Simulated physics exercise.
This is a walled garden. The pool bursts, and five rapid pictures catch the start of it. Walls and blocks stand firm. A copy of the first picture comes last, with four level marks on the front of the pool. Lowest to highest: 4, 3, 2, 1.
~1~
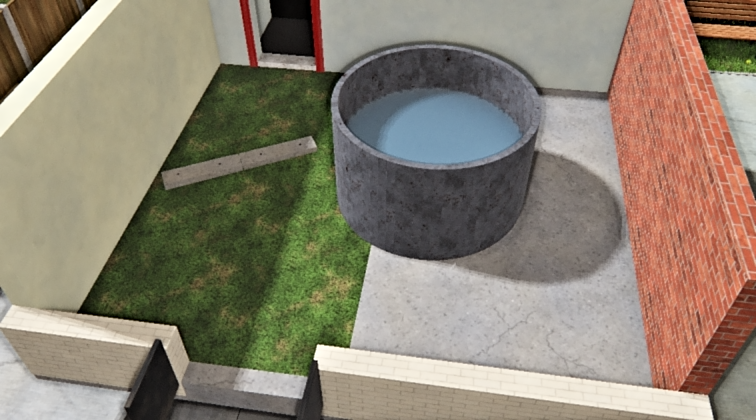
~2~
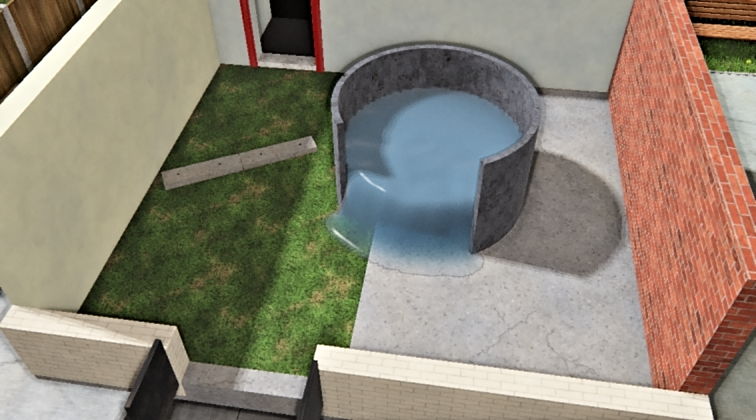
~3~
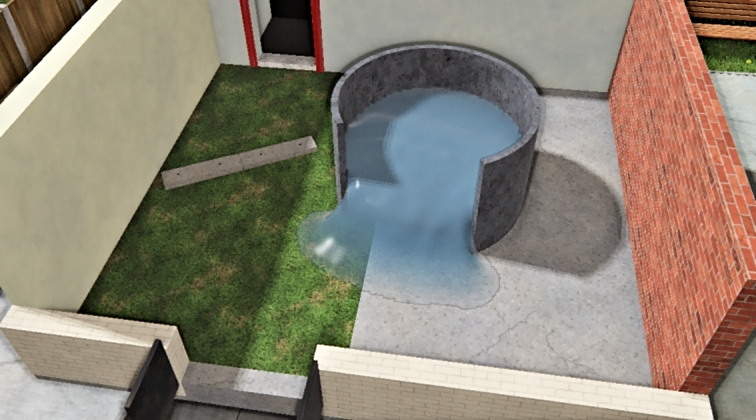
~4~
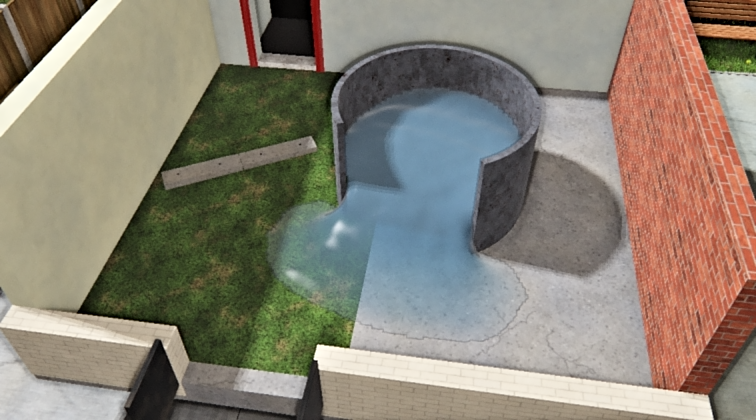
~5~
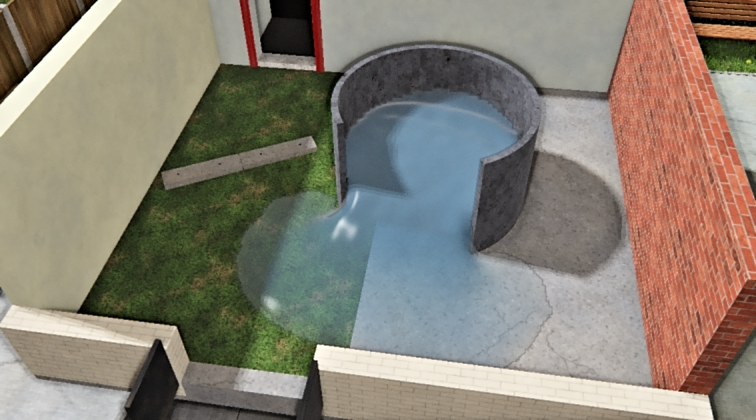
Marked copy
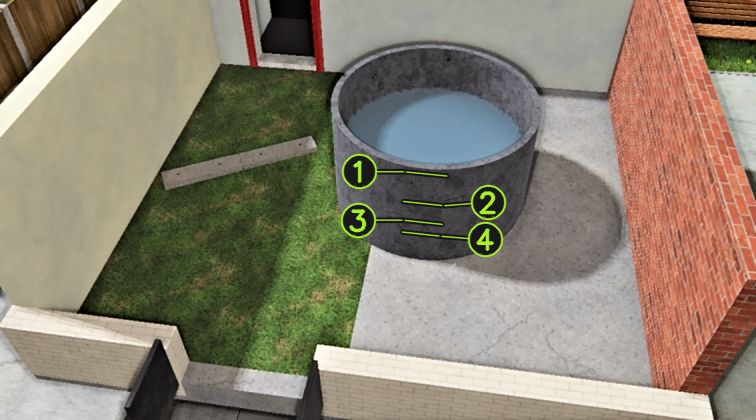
To begin with, water sits still in a round dark grey pool inside a walled garden, between a lawn and paving. The front section of the pool's wall disappears and water pours out through the gap, then spreads forward over the paving and leftward across part of the grass.
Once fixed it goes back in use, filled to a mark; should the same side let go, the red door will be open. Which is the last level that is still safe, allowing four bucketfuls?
2.
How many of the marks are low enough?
Three.
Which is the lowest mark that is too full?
Mark 1.
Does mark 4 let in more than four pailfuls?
No, that is safe.
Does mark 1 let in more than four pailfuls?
Yes, it does.
On the marked copy, 1 at (425, 173); 2 at (423, 203); 3 at (422, 222); 4 at (421, 234); from the bottom up 4, 3, 2, 1.
With 1, about 9 bucketfuls get in.
With 2, a splash gets over, under a bucket.
With 3, nothing gets over.
With 4, nothing gets over.
